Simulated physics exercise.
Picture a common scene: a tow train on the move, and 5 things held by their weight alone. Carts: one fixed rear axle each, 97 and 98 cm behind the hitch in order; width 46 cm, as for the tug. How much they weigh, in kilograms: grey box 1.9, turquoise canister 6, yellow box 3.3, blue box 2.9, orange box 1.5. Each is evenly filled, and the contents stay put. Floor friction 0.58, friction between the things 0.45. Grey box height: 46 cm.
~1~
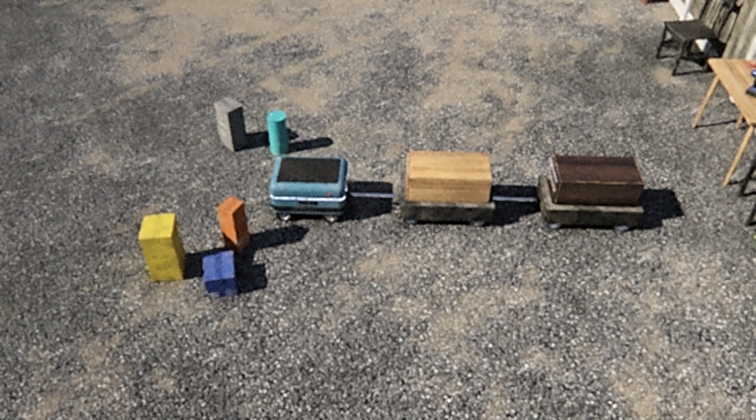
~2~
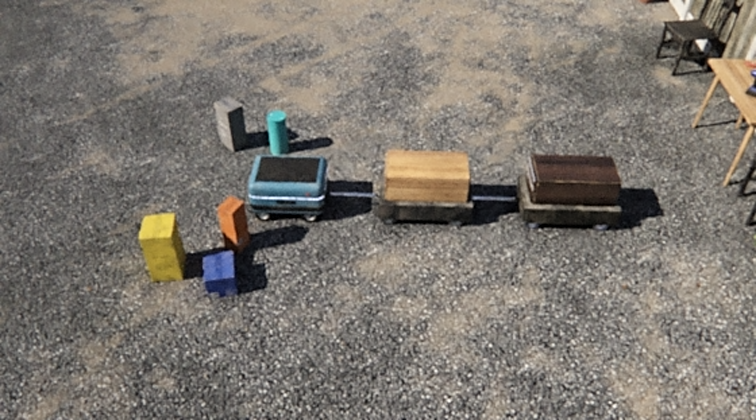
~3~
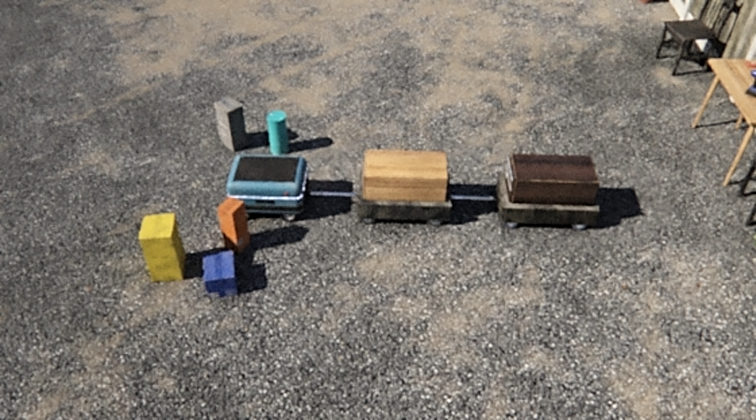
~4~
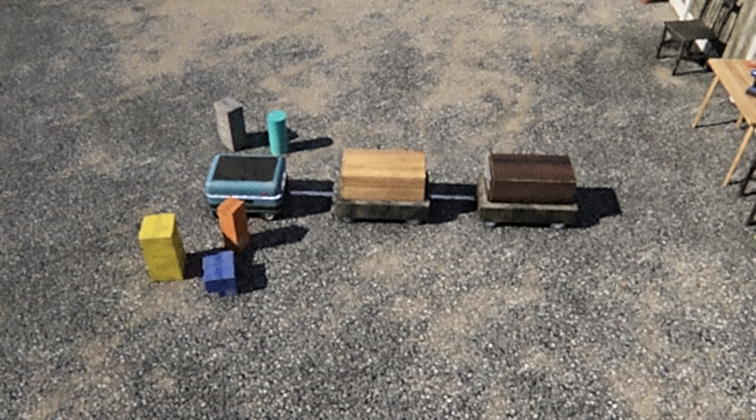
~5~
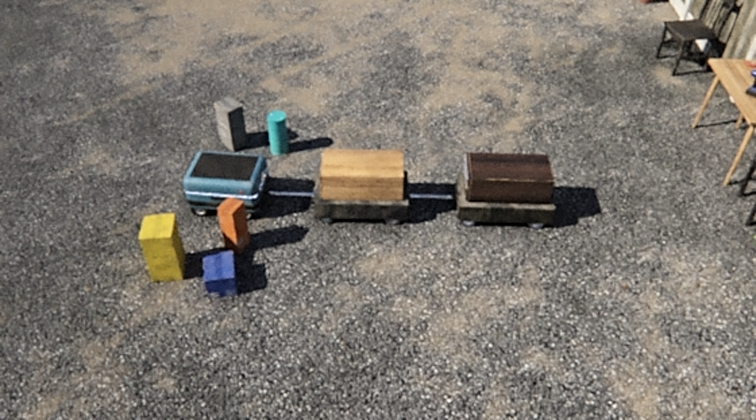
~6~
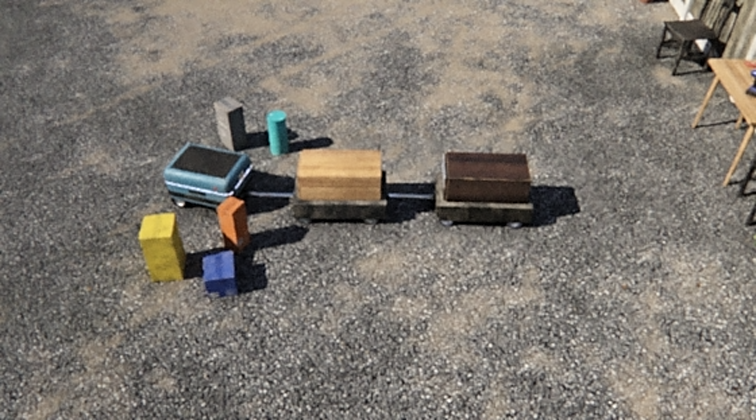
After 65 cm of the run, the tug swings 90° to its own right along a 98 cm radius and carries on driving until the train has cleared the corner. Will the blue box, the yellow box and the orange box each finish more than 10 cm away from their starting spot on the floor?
The blue box will not; the yellow box will not; the orange box will not.
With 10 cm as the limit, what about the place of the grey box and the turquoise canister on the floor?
First the grey box: It departs its position; then the turquoise canister: It stays in position.
Then, 1.00 s past the last view, tug 172 cm along.
Then, 2.60 s past the last view, tug 303 cm along; grey box shifted 10 cm.
Then, 3.80 s past the last view, tug 402 cm along; grey box shifted 46 cm.
Then, 4.80 s past the last view, tug 484 cm along; grey box shifted 117 cm.
Finally, not toppled but over 10 cm from the start, grey box; the other 4 still in place (within 10 cm). Final places as that camera would see them, blue box near (221, 275), yellow box near (164, 248).
